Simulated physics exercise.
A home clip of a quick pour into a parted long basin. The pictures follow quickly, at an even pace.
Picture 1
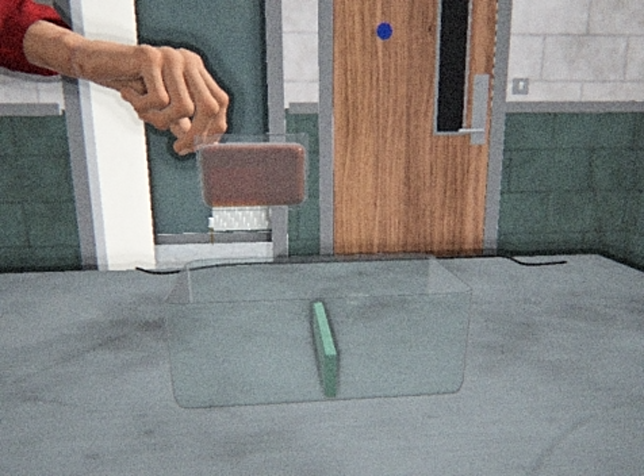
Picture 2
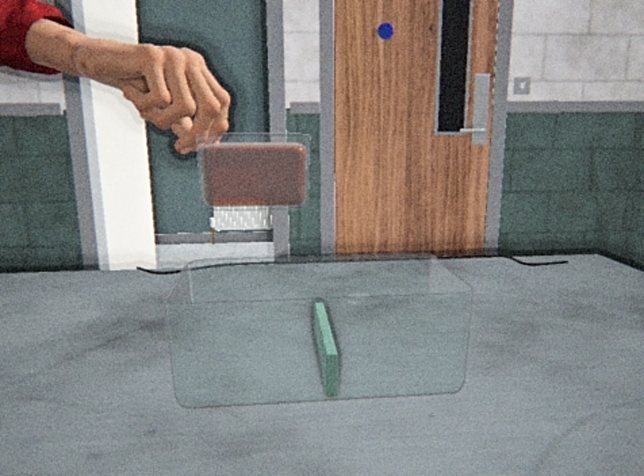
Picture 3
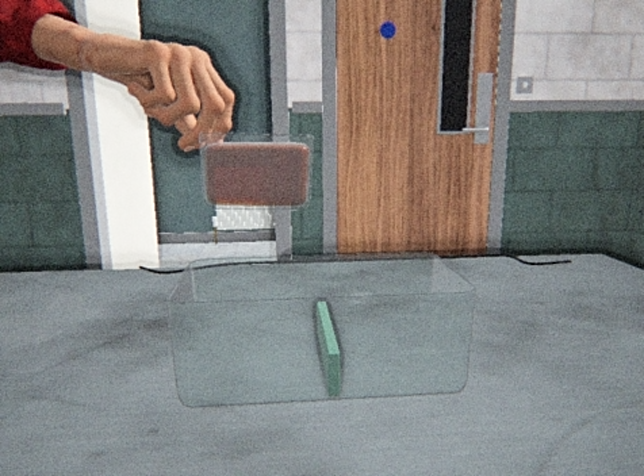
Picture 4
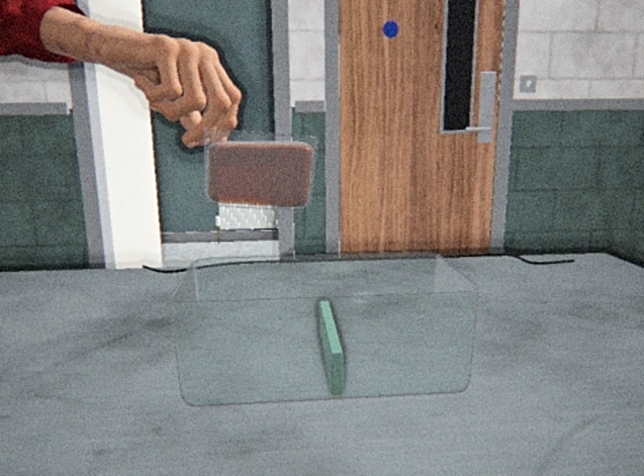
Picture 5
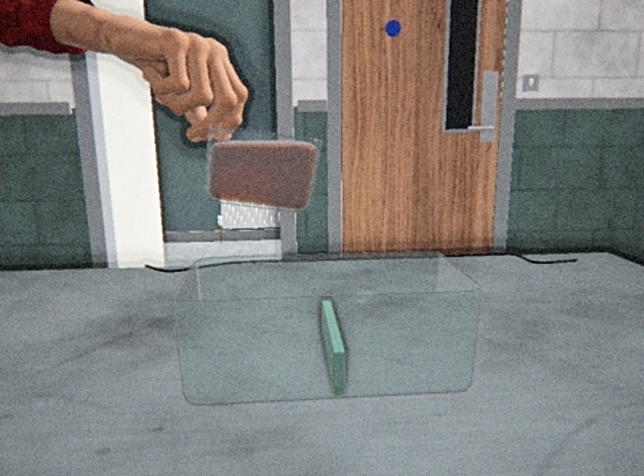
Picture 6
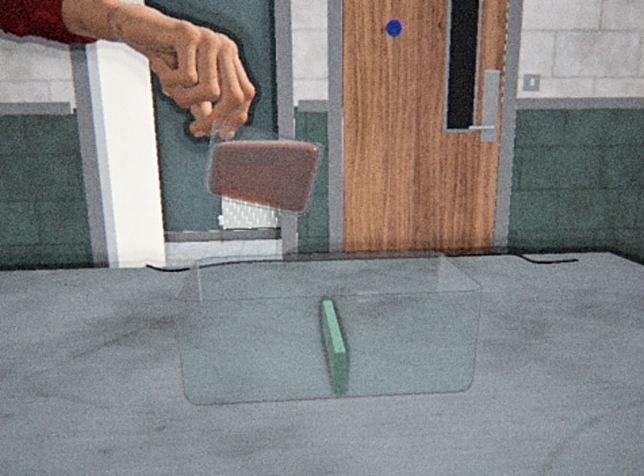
A hand in a red sleeve held a small clear container of reddish-brown contents above a long see-through basin with a green divider, moved slightly right, and gradually tilted the container a little rightward.
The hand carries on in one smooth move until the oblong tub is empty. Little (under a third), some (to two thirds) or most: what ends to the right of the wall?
In the end over two thirds is right of the wall.
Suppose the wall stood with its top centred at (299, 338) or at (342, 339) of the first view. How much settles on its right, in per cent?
Near 95 % and 70 %.
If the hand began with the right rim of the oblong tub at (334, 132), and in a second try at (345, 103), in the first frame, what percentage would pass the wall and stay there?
About 95 and 95 per cent.
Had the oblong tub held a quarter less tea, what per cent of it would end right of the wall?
Roughly 85 in a hundred.
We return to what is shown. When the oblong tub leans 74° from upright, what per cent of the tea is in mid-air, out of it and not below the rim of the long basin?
Close to 30 per cent.
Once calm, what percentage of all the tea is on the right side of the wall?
About 85 per cent.
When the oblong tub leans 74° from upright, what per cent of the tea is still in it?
About 50 per cent.
A moment on, the oblong tub is tipped part way and 48 per cent is still to pour, 0 is left of the wall and 20 right of it.
Next, the oblong tub is tipped right over and 6 per cent is still to pour, 5 is left of the wall and 81 right of it.
Then the oblong tub is tipped right over and 0 per cent is still to pour, 13 is left of the wall and 87 right of it.
Later the oblong tub is tipped right over and 0 per cent is still to pour, 13 is left of the wall and 87 right of it.
Finally, 13 per cent lies left of the wall, 87 right of it and 1 outside.
